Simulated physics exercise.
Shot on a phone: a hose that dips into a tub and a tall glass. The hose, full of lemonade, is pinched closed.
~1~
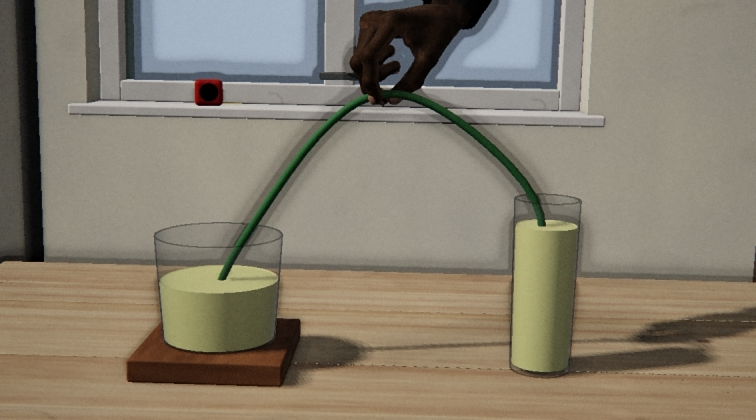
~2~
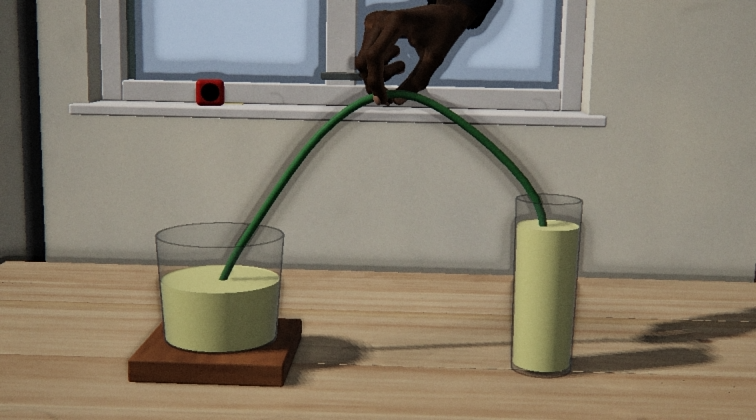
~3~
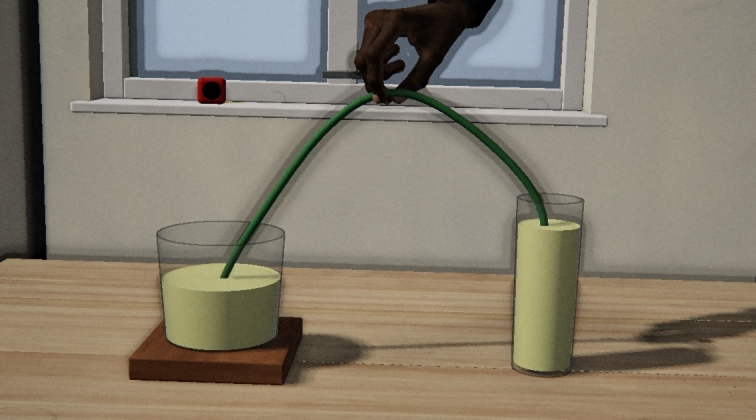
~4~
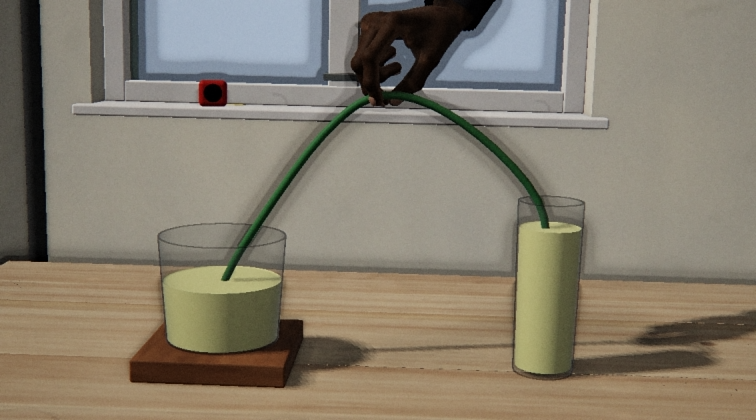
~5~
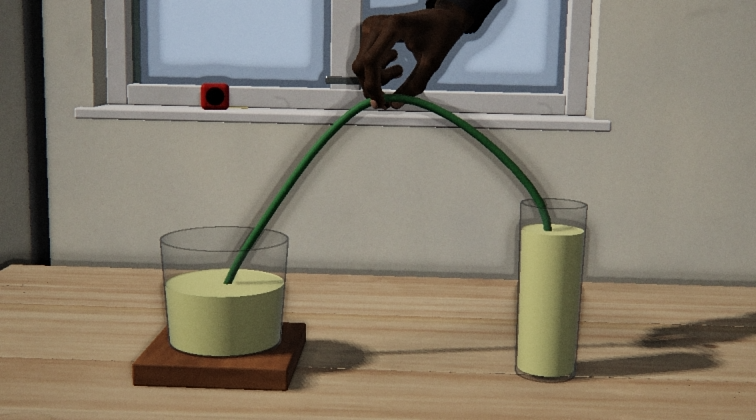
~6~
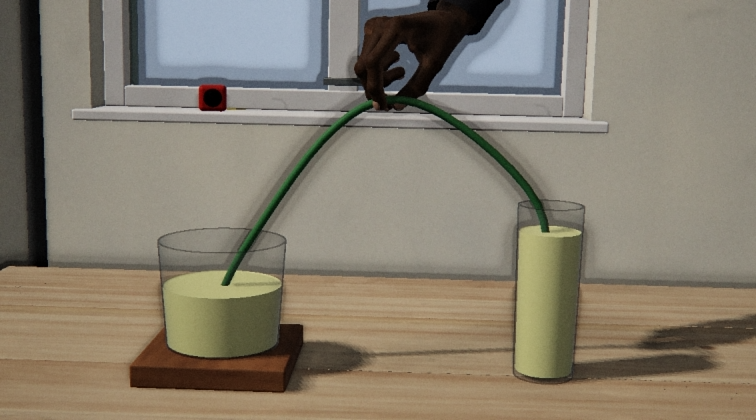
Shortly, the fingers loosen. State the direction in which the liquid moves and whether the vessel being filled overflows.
Answer. Flow: Towards the left; taker: Does not overflow.
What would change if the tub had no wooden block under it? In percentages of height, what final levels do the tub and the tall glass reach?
Around 70 and 40 percent.
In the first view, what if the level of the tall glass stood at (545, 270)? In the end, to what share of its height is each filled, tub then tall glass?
They end up at around 60 and 50 percent of their heights, respectively.
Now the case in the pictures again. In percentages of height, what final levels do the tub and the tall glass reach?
First 65 %, second 55 %.
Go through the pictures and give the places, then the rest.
The first picture shows still shut; tub (219, 285) about half full, up on the wooden block; tall glass (544, 281) about three quarters full, on the top itself.
In the second picture, the hose is pinched; tub about half full, surface at (221, 280); tall glass about three quarters full, surface at (548, 226).
The third picture shows nothing flows; tub (221, 283) about half full; tall glass (546, 281) about three quarters full.
The fourth picture shows fingers on the hose; tub about half full, surface at (222, 280); tall glass about three quarters full, surface at (550, 228).
The fifth picture shows still shut; tub (225, 288) about half full, up on the wooden block; tall glass (550, 286) about three quarters full, on the top itself.
In the sixth picture, the hose is pinched; tub about half full, surface at (223, 285); tall glass about three quarters full, surface at (550, 232).
Shortly, the tub is about two thirds full; the tall glass is about three quarters full.
Then, the tub is about two thirds full; the tall glass is about two thirds full.
At the finish, the tub is about two thirds full; the tall glass is about half full; the two surfaces are level.
